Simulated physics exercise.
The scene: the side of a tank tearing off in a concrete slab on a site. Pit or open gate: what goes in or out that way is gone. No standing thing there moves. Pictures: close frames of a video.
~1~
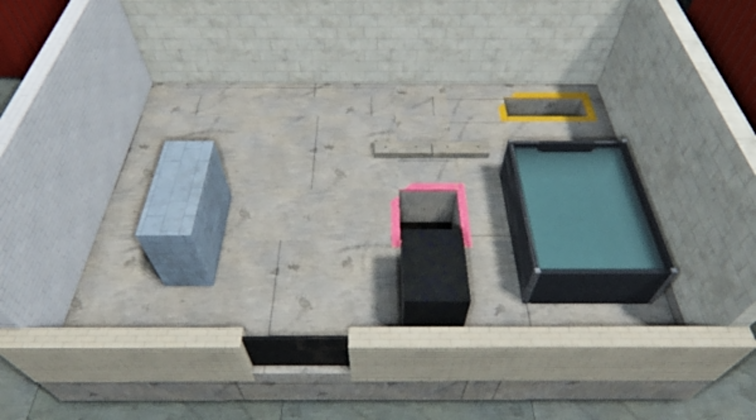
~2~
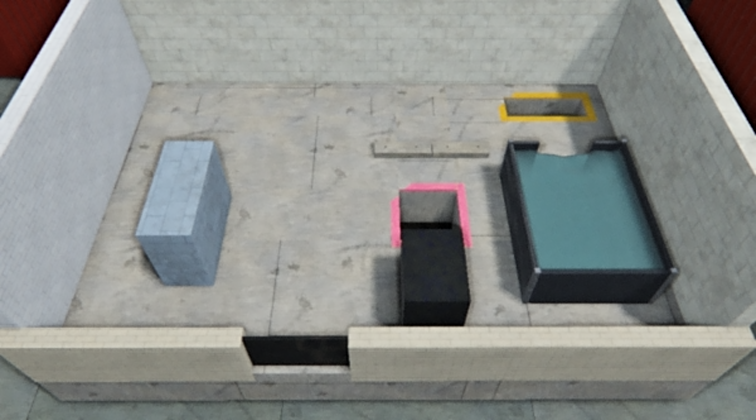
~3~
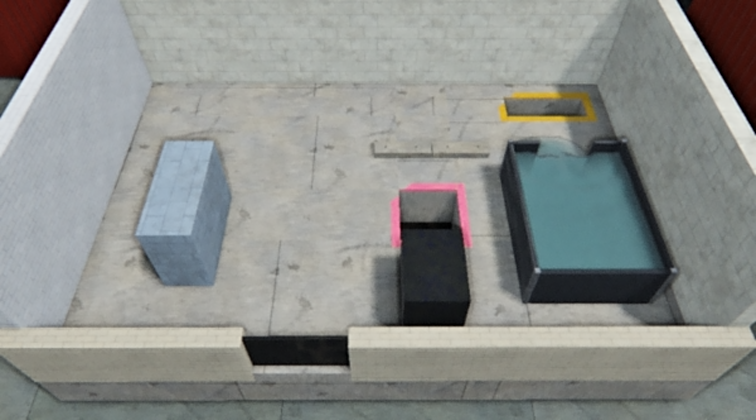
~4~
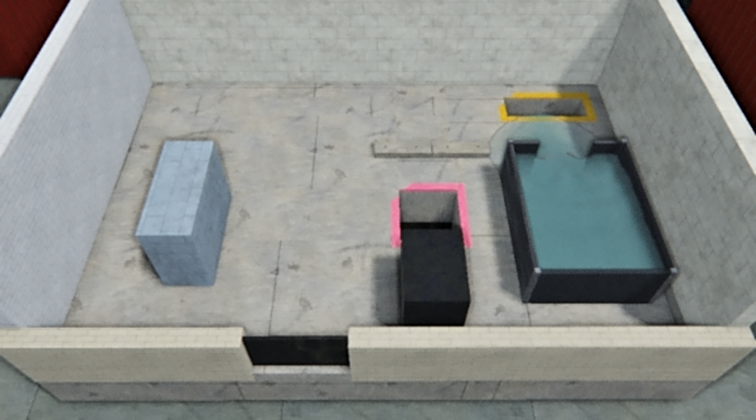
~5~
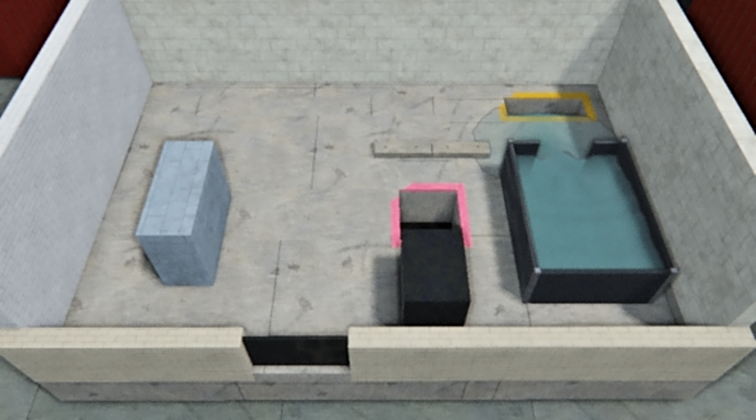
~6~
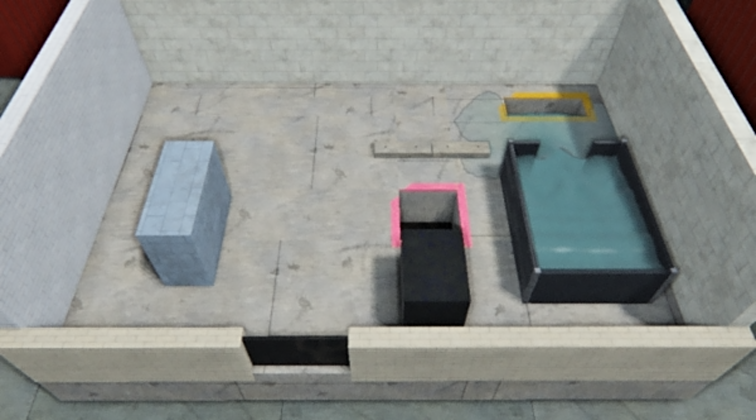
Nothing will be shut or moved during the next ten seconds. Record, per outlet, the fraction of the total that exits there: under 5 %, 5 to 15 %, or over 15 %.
Outcome: The gate gets shy of five per cent. The pink pit gets shy of five per cent. The yellow pit gets in excess of fifteen per cent.
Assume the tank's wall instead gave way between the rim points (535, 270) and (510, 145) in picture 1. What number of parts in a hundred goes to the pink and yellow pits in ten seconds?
Pink about 55 %, yellow about 2 %.
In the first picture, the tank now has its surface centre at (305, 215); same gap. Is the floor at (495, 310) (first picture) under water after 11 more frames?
Outcome at the given point: Spared.
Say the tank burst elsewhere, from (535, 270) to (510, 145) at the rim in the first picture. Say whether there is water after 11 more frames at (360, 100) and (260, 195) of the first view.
Unsoaked, then soaked.
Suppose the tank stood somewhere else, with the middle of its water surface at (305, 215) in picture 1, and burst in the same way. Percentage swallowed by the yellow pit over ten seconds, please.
So the yellow pit gets 20 in a hundred.
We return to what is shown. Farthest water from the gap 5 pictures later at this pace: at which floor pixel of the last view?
Best guess: Near (414, 87).
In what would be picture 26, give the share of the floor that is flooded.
Roughly 30 percent, I reckon.
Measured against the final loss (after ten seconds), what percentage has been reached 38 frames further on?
Share gone by then: About 80 %.
A moment on, water covers 15 % of the floor; the gate 0 %, the pink pit 0 %, the yellow pit 11 %.
Next, water covers 20 % of the floor; the gate 0 %, the pink pit 0 %, the yellow pit 21 %.
Then, water covers 30 % of the floor; the gate 0 %, the pink pit 0 %, the yellow pit 33 %.
Later, water covers 50 % of the floor; the gate 0 %, the pink pit 0 %, the yellow pit 48 %.
In the end, water covers 55 % of the floor; the gate 0 %, the pink pit 0 %, the yellow pit 60 %.
